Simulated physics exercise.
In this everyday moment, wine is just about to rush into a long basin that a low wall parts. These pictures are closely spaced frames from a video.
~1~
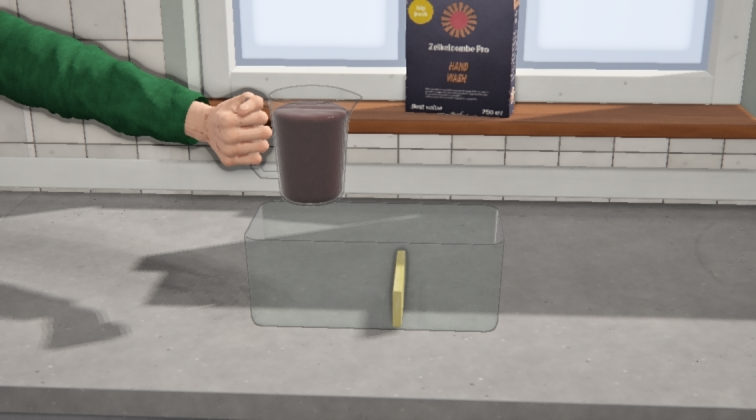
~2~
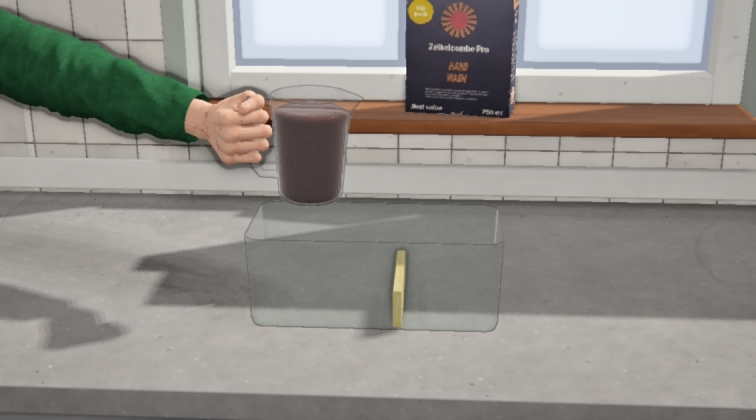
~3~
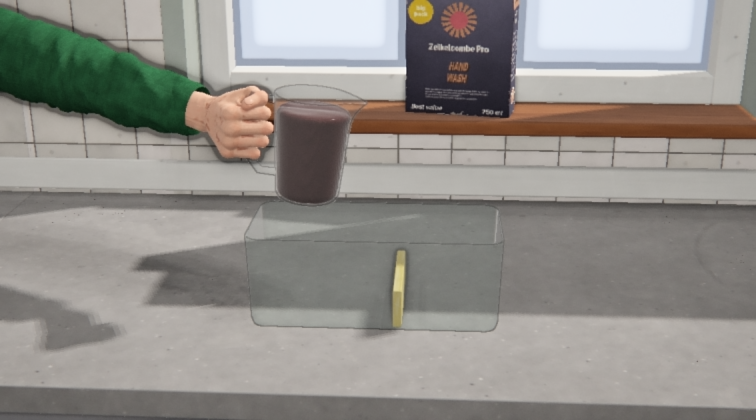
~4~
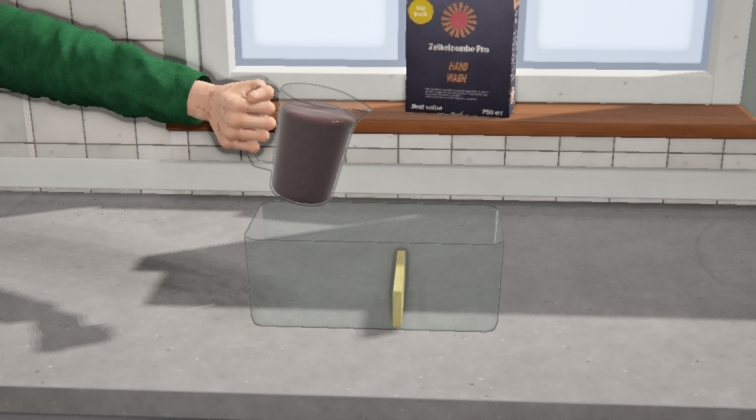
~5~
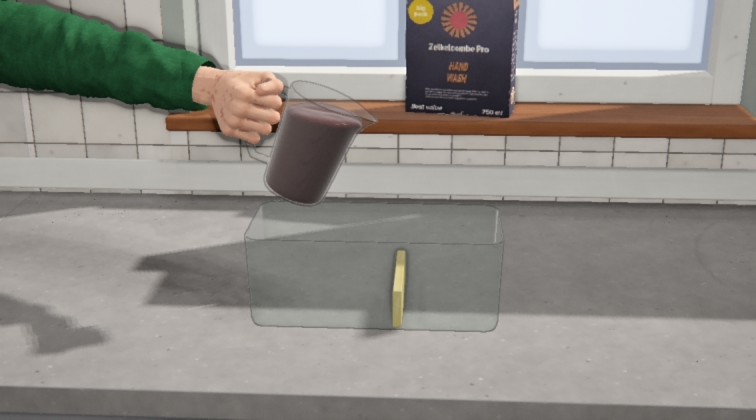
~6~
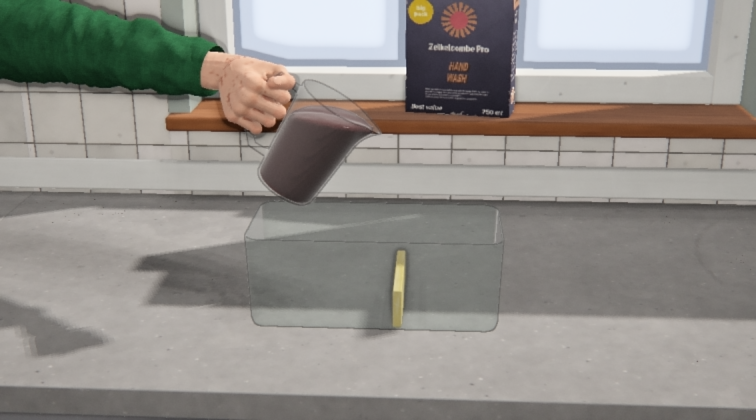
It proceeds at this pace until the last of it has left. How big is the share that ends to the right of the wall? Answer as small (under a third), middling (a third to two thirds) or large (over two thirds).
Large, over two thirds.
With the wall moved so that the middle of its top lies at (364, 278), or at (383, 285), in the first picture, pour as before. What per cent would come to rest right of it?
You'd get roughly 95 per cent the first time and roughly 90 per cent the second.
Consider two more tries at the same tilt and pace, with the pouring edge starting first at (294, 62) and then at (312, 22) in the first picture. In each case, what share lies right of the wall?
The first gives 5 %, the second 30 %.
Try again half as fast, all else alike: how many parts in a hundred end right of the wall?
Close to 95 out of every hundred.
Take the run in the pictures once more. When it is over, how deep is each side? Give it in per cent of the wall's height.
The left comes to 0 % and the right to 70 %.
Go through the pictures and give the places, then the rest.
Tilt 0°; pouring edge (362, 97); surface from (274, 109) to (349, 110); the long basin's rim runs from (253, 220) to (501, 225); the wall's top is at (399, 271), in the first picture.
Tilt 1°; pouring edge (364, 98); surface from (275, 108) to (349, 111), in the second picture.
Tilt 6°; pouring edge (368, 102); surface from (278, 105) to (352, 113), in the third picture.
Tilt 13°; pouring edge (373, 109); surface from (282, 105) to (357, 116), in the fourth picture.
Tilt 22°; pouring edge (378, 120); surface from (283, 122) to (363, 120), in the fifth picture.
Tilt 33°; pouring edge (382, 133); surface from (277, 134) to (374, 125), in the sixth picture.
A moment on, the tilt is 91° and 64 per cent is still to pour, 0 is left of the wall and 17 right of it.
Next, the tilt is 94° and 31 per cent is still to pour, 3 is left of the wall and 52 right of it.
Then the tilt is 94° and 12 per cent is still to pour, 4 is left of the wall and 78 right of it.
Later the tilt is 94° and 4 per cent is still to pour, 5 is left of the wall and 88 right of it.
At rest 8 per cent lies left of the wall, 90 right of it and 2 outside.
